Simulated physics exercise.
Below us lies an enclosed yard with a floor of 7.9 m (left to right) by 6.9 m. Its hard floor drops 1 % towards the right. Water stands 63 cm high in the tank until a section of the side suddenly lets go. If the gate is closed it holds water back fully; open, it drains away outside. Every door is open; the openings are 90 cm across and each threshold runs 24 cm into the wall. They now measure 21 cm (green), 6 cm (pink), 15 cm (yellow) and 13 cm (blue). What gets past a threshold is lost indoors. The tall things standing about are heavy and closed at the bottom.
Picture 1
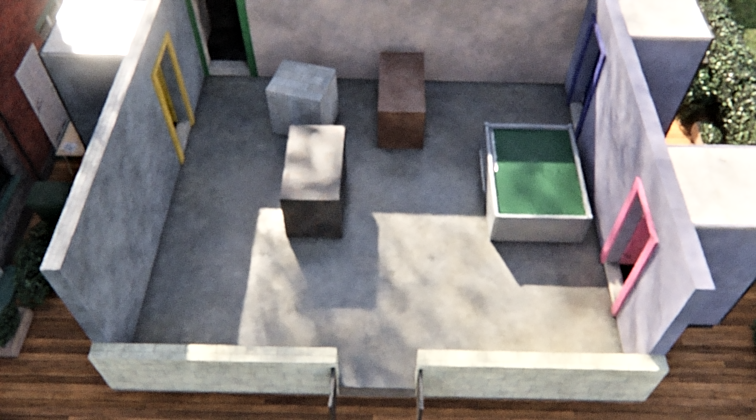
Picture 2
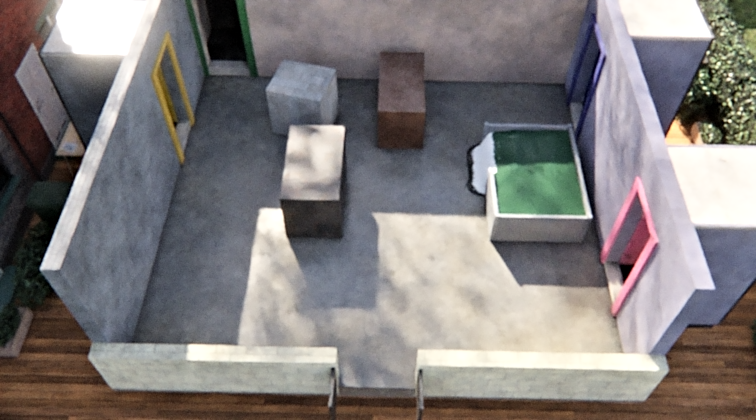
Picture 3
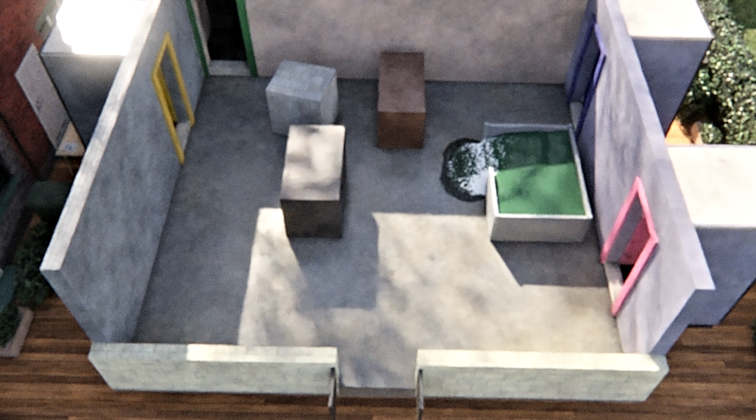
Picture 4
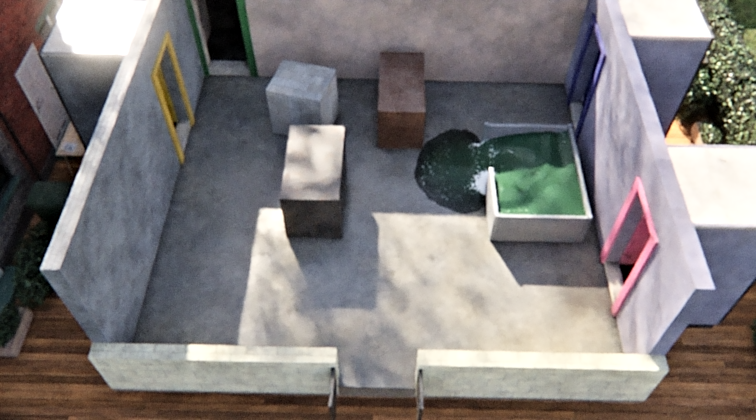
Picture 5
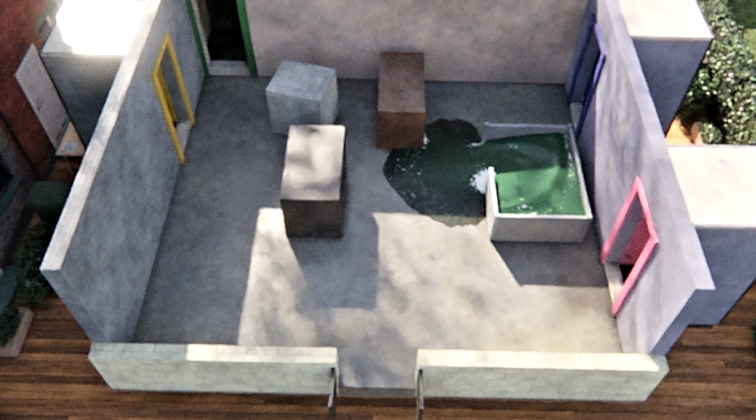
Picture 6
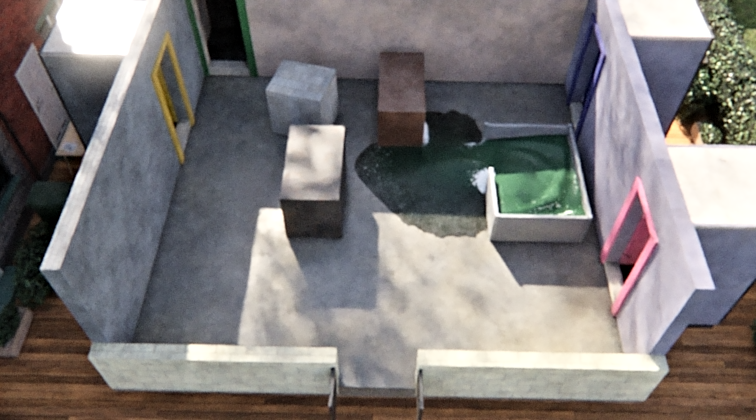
In a walled yard with a hard grey floor, three blocks and open coloured doorways, green water sits still in a square tank at the right. Water then bursts through the tank's left side, and a dark puddle spreads leftward across the floor, widening between the blocks as the tank's level drops.
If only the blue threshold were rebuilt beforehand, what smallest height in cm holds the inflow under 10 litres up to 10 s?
At least 7 cm or so.
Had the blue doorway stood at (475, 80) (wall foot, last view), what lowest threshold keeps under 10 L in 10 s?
About 9.5 cm.
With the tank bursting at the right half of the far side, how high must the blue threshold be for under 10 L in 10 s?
Then roughly 24 cm.
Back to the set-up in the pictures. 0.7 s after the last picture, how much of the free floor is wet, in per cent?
Near 15 per cent is wet.
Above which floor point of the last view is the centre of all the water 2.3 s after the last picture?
At about (434, 176).
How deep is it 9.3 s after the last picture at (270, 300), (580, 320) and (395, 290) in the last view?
In that order: 3, 6 and 2 cm.
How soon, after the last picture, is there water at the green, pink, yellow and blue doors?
Arrival: Green 2.8 s, pink 5.0 s, yellow 1.3 s, blue 2.4 s.
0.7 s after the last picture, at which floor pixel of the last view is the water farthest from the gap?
Around (259, 143).
Then, 0.7 s after the last picture water covers 15 % of the floor, deepest (32 cm) near (475, 162); it has not reached the blue door.
Then, 2.3 s after the last picture water covers 45 % of the floor, deepest (23 cm) near (356, 173); it has not reached the blue door.
Then, 9.3 s after the last picture water covers 95 % of the floor, deepest (8 cm) near (621, 379); 6 cm at the blue door, 0 litres in over its 13 cm threshold.
At the blue door as built, the water peaked near 10 cm, 3.3 s after the last picture.
Run again over the same 10 s with other heights there, 21 litres in over 6 cm, 5 litres over 8 cm. The limit of 10 litres is kept from about 7 cm up.
